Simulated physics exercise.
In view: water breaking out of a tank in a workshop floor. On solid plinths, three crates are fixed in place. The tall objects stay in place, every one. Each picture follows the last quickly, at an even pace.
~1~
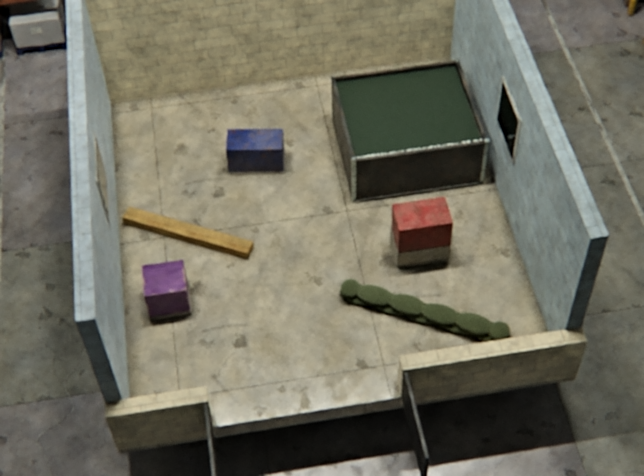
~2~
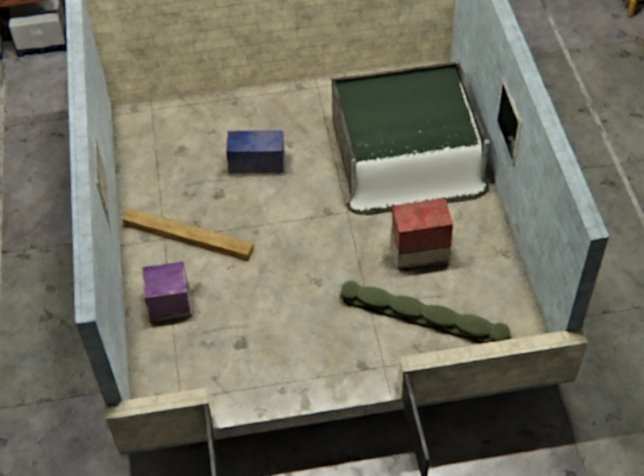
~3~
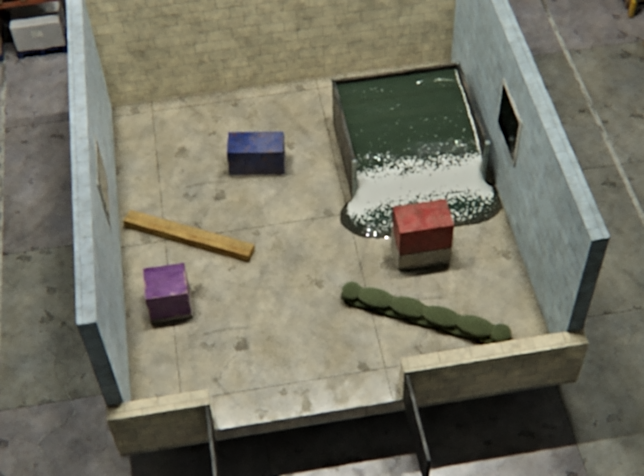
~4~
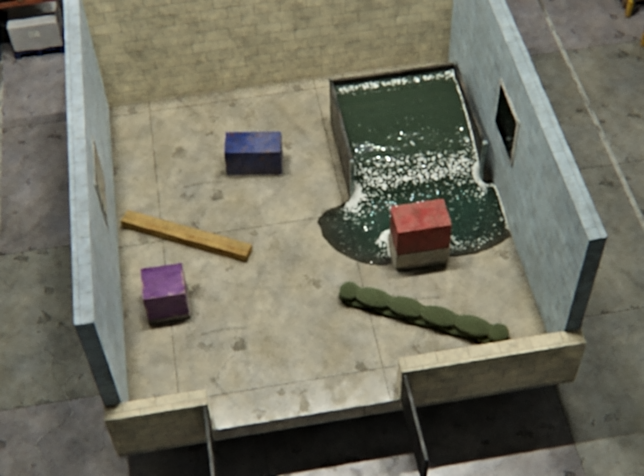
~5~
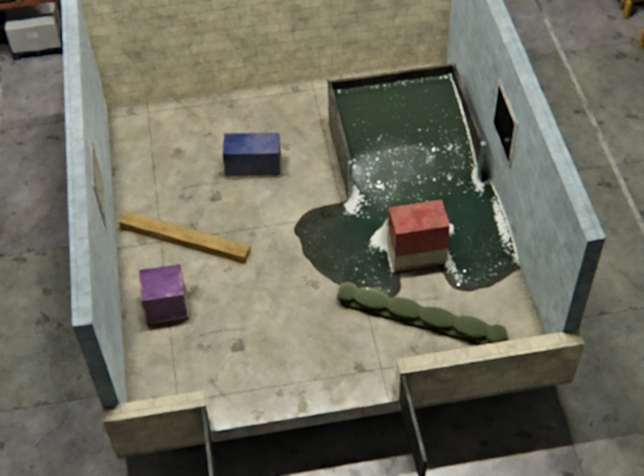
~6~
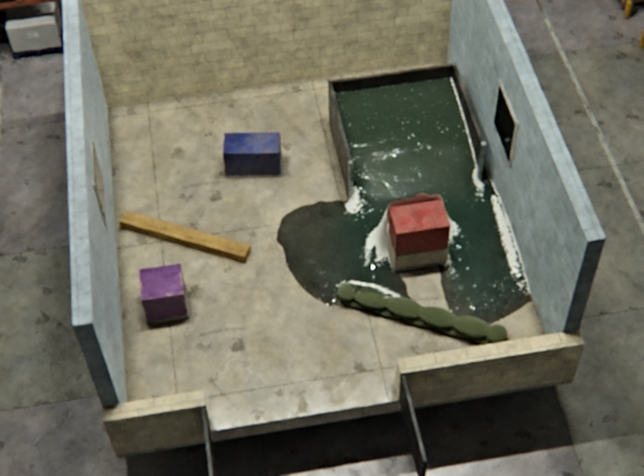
The video shows green water breaking out of a tank inside a walled workshop area, pouring across the floor with white foam, surrounding a red block and reaching a twisted green piece, while blue and purple blocks stay still.
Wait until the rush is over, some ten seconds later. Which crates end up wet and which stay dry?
The purple crate is going to get water on it; the blue crate is going to get water on it; the red crate is going to get water on it.
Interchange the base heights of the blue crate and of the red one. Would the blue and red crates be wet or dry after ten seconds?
Well, the blue crate stays unflooded and the red crate gets reached.
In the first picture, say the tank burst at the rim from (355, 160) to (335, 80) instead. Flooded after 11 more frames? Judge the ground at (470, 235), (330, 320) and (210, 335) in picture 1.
In sequence: Untouched, untouched, inundated.
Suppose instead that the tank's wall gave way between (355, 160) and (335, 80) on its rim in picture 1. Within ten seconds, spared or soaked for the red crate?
The red crate is safe.
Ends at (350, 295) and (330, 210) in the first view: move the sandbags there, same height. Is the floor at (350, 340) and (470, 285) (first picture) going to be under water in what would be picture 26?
In that order: Submerged, submerged.
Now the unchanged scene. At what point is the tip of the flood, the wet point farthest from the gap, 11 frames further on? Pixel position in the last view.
Look around (130, 429).
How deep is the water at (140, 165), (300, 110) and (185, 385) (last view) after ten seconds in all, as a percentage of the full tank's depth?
I'd put them at close to 12 per cent, then 6 per cent, then 8 per cent.
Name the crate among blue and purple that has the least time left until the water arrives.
My pick is the purple one.
A moment on, water covers 30 % of the floor; the purple crate not reached, the blue crate not reached, the red crate water round its plinth.
Next, water covers 55 % of the floor; the purple crate water round its plinth, the blue crate not reached, the red crate water round its plinth.
Then, water covers 65 % of the floor; the purple crate water round its plinth, the blue crate water round its plinth, the red crate water round its plinth.
Later, water covers 85 % of the floor; the purple crate water round its plinth, the blue crate water round its plinth, the red crate water round its plinth.
In the end, water covers 95 % of the floor; the purple crate was topped, the blue crate was topped, the red crate was topped.
